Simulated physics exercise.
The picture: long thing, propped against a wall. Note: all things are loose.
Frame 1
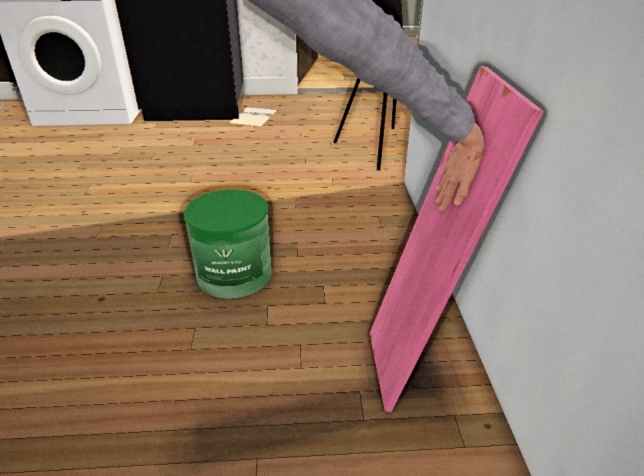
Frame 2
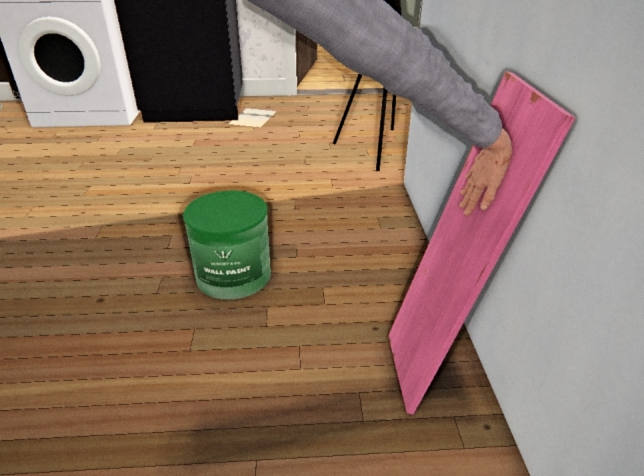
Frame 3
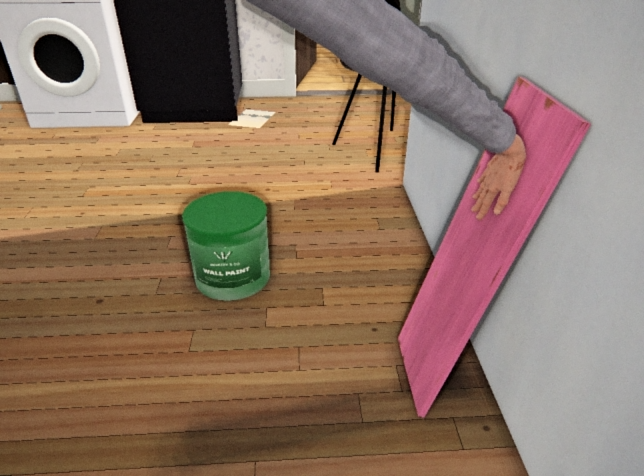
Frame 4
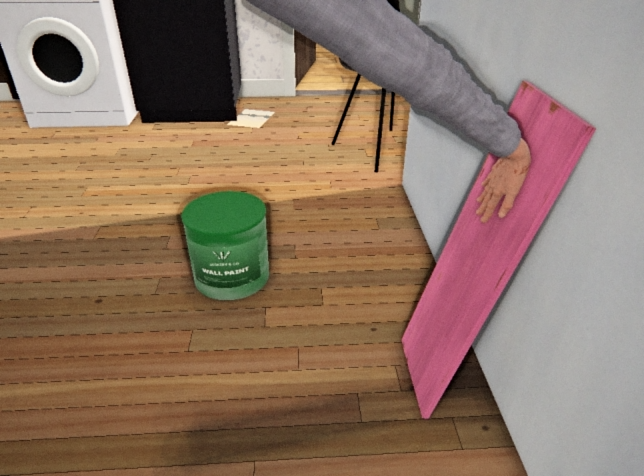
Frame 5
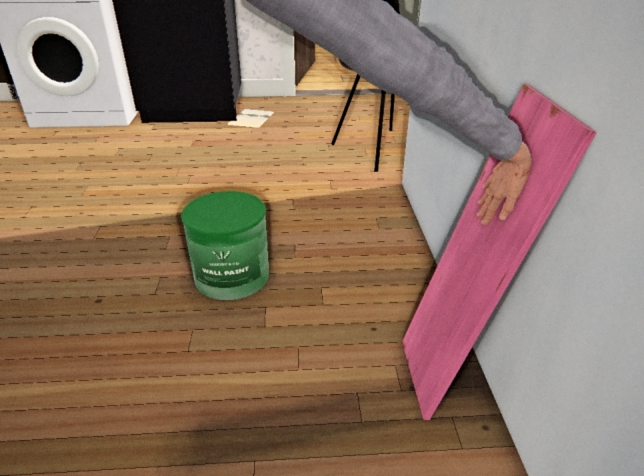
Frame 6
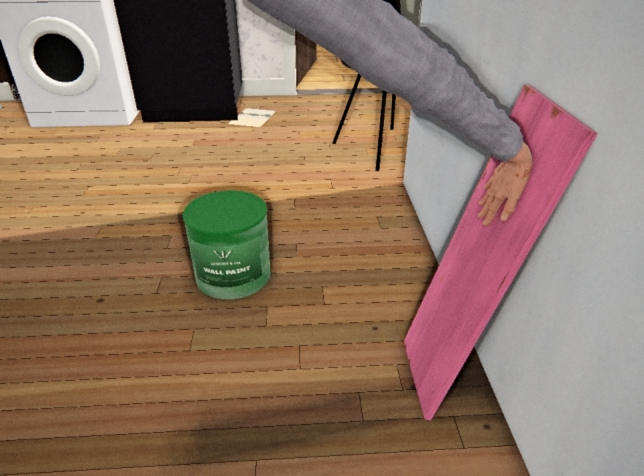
The clip opens on a wooden floor with a green paint pail at left and a grey-sleeved arm holding a tilted pink board near a pale wall. The hand moves the board a short way right, then keeps its palm on it as the board leans there almost still, the pail unmoved.
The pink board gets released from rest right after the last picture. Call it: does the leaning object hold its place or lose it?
It holds its place.
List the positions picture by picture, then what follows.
In the first frame, not yet at the wall; pink board (432, 254); green pail (231, 243).
In the second frame, not yet at the wall; pink board (456, 258); green pail (230, 244).
In the third frame, not yet at the wall; pink board (467, 262); green pail (229, 245).
In the fourth frame, not yet at the wall; pink board (472, 264); green pail (228, 245).
In the fifth frame, propped up under the hand; pink board (472, 266); green pail (228, 245).
In the sixth frame, propped up under the hand; pink board (474, 267); green pail (230, 244).
Then, 0.80 s later than the last frame, all is still.
Then, 1.80 s later than the last frame, pink board resting near (474, 267).
When it is over, both as before. End places, in pixels of the last picture, pink board near (475, 267). The board remains leaning.
